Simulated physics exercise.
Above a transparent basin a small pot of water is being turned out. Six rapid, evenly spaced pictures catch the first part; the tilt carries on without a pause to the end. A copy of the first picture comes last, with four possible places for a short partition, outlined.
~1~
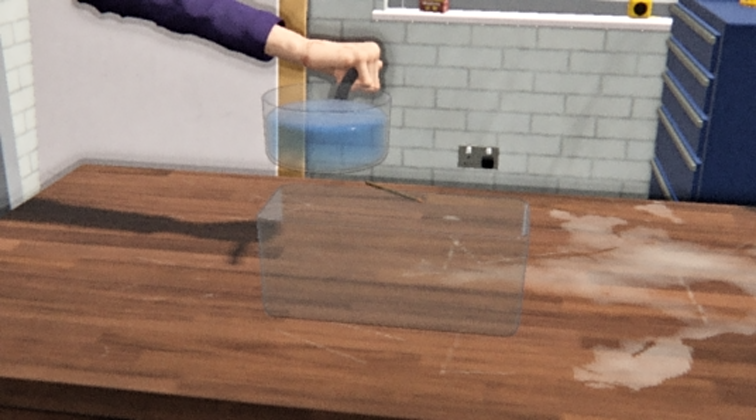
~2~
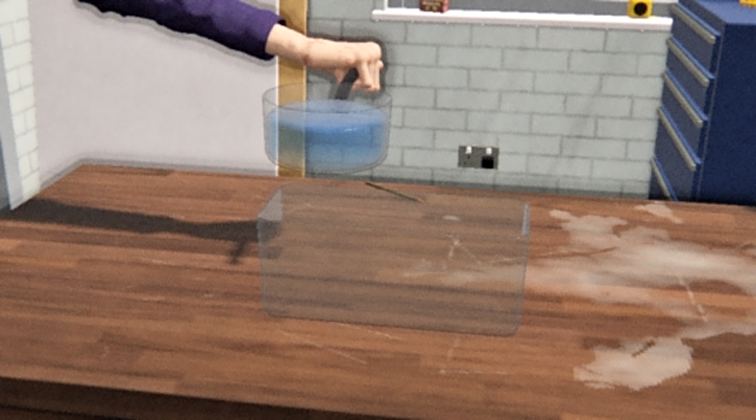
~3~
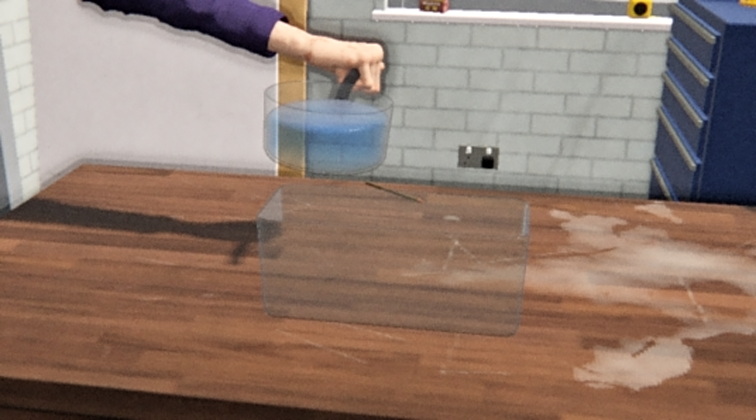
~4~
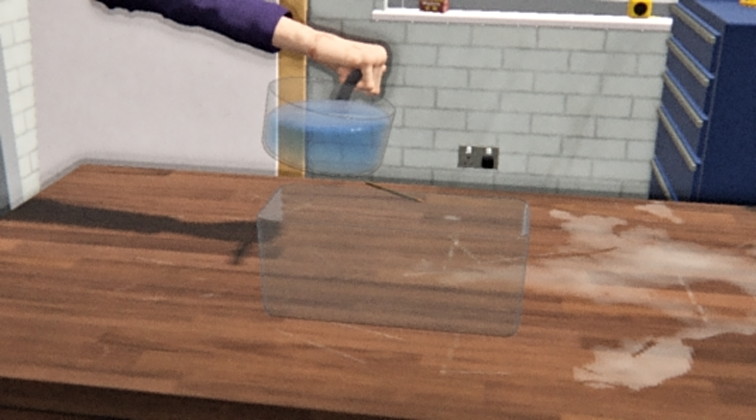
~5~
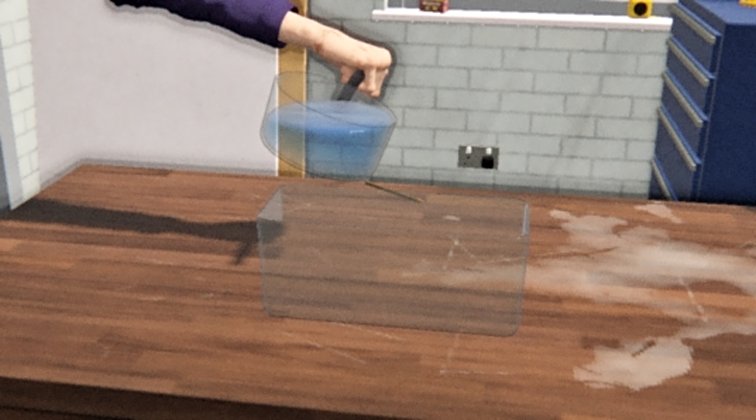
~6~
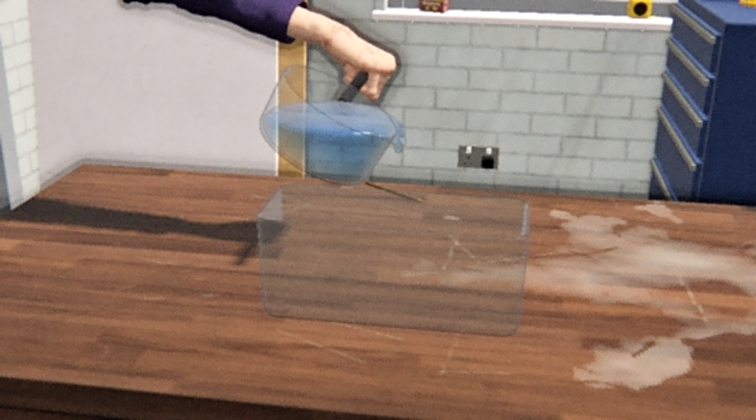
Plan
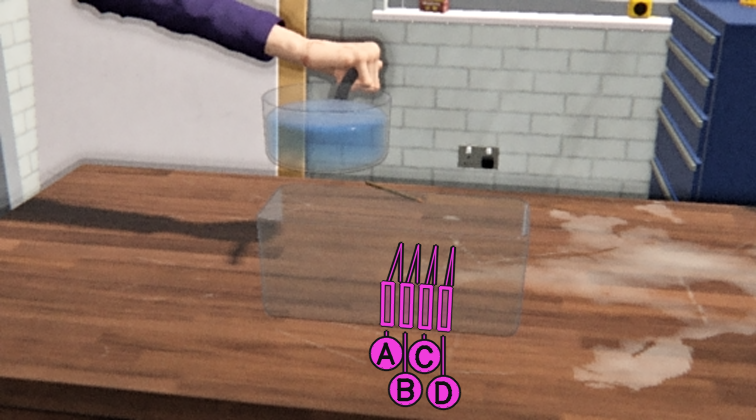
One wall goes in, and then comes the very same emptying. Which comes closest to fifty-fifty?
The answer is place C.
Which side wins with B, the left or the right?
The right side.
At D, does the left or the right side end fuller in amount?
The left one.
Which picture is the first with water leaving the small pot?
Picture 6.
In magenta, A at (386, 331); B at (405, 333); C at (424, 335); D at (443, 336).
With A, about 16 % ends left of the wall and 83 % right of it.
With B, about 30 % ends left of the wall and 70 % right of it.
With C, about 49 % ends left of the wall and 51 % right of it.
With D, about 78 % ends left of the wall and 21 % right of it.
